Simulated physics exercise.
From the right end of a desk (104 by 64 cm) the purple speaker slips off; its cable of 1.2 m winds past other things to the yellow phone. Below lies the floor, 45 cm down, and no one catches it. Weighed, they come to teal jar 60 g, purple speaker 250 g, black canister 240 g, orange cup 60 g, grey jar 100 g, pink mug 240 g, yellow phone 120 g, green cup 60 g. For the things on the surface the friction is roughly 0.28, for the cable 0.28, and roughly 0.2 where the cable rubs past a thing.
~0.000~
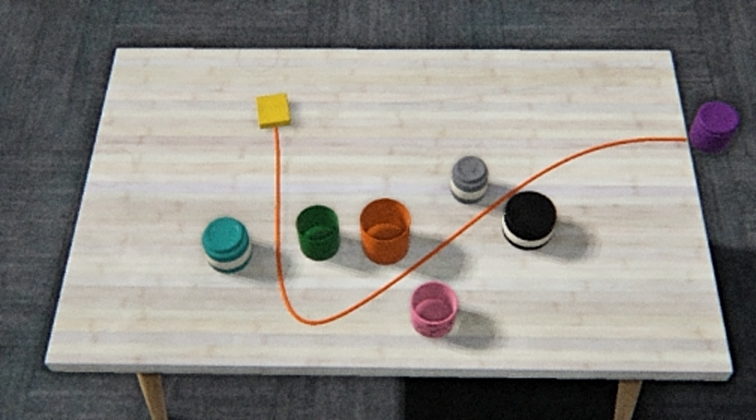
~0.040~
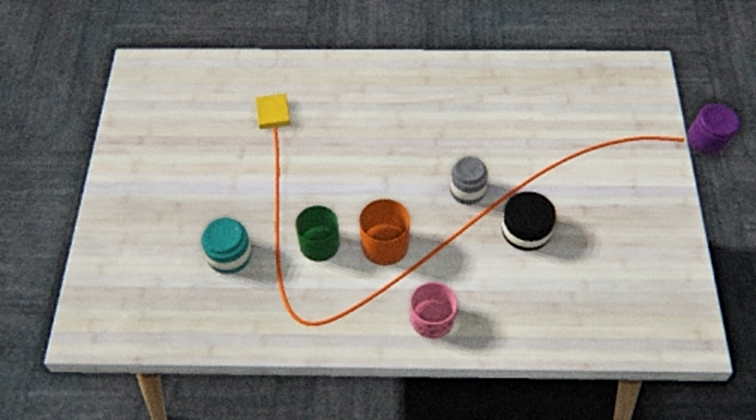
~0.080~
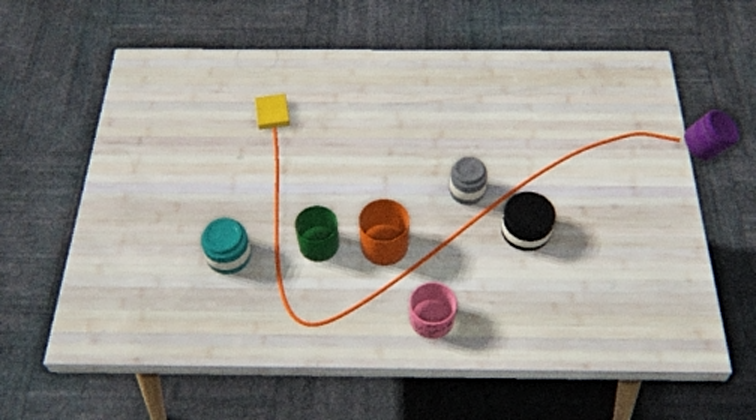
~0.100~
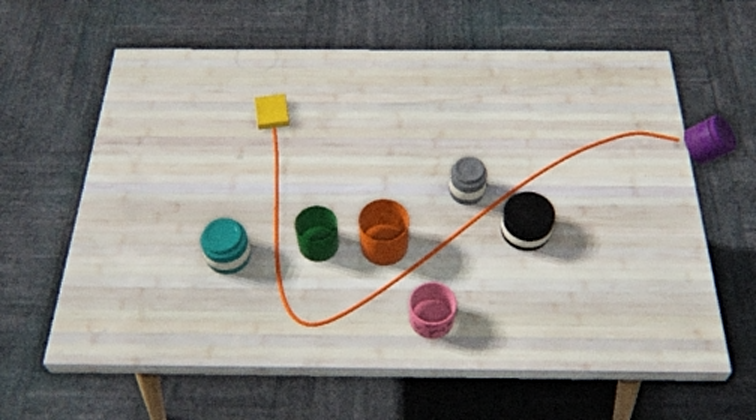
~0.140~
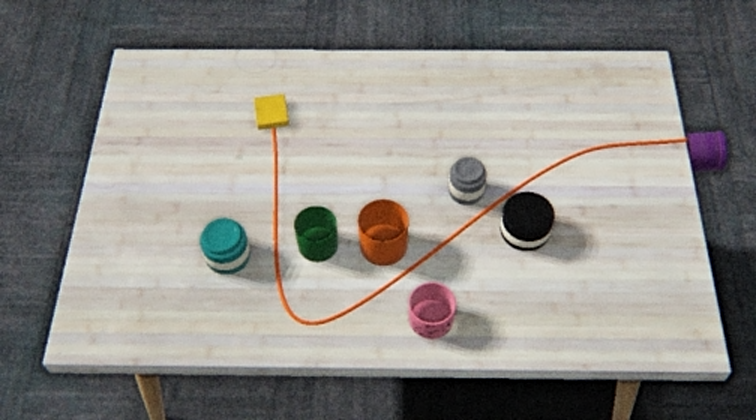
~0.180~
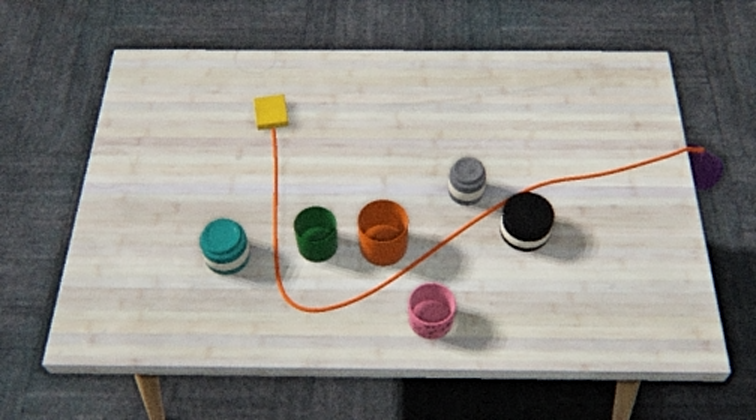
On a desk, a purple cylinder tipping over and sinking past the right edge, an orange cable shifting among cups and jars.
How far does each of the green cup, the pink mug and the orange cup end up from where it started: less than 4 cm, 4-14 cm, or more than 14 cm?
The green cup ends up more than 14 cm away. The pink mug ends up less than 4 cm away. The orange cup ends up more than 14 cm away.
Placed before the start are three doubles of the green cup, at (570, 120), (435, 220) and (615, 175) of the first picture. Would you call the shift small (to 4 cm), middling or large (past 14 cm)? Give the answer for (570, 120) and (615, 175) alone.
In order they come out low and mid-range.
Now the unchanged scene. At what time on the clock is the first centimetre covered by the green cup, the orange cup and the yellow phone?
Green cup 0.28 s, orange cup 0.28 s, yellow phone 0.32 s.
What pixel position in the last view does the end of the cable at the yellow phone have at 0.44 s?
Pixel estimate: (292, 155).
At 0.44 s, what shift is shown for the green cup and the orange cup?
I'd say the green cup is some 20 cm out, the orange cup some 20 cm.
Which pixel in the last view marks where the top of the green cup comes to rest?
It comes to rest at about (445, 55).
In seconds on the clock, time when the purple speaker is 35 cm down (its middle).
Time: 0.36 s.
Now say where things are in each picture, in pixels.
Green cup (317, 223); pink mug (434, 302); orange cup (385, 219); cable runs through (622, 142) (405, 274) (288, 305) (278, 188), in the first picture.
Purple speaker (718, 119); cable runs through (620, 141) (404, 275) (278, 188), in the second picture.
Purple speaker (711, 135); cable runs through (616, 138) (403, 275) (277, 188), in the third picture.
Purple speaker (710, 140); cable runs through (616, 138) (403, 275) (277, 188), in the fourth picture.
Purple speaker (705, 152); cable runs through (622, 145) (404, 274) (276, 189), in the fifth picture.
Green cup (315, 224); pink mug (432, 303); orange cup (383, 221); cable runs through (654, 160) (530, 189) (417, 262) (292, 303) (276, 189), in the sixth picture.
By 0.4 s, the cable's tail end at (292, 155); green cup 19 cm off its start, orange cup 18 cm off its start, yellow phone 7 cm off its start.
By 0.7 s, the cable's tail end at (310, 166); green cup 38 cm off its start, orange cup 37 cm off its start, yellow phone 10 cm off its start.
By 0.9 s, the cable's tail end at (310, 166); orange cup 42 cm off its start at (493, 43), green cup 41 cm off its start at (445, 56), yellow phone 10 cm off its start at (293, 152).
By 1.2 s, the cable's tail end at (310, 166); orange cup 42 cm off its start, green cup 41 cm off its start, yellow phone 10 cm off its start.
By 2.4 s, the cable's tail end at (310, 166); orange cup 42 cm off its start at (493, 43), green cup 41 cm off its start at (445, 55), pink mug 0 cm off its start at (432, 303), yellow phone 10 cm off its start at (293, 152).
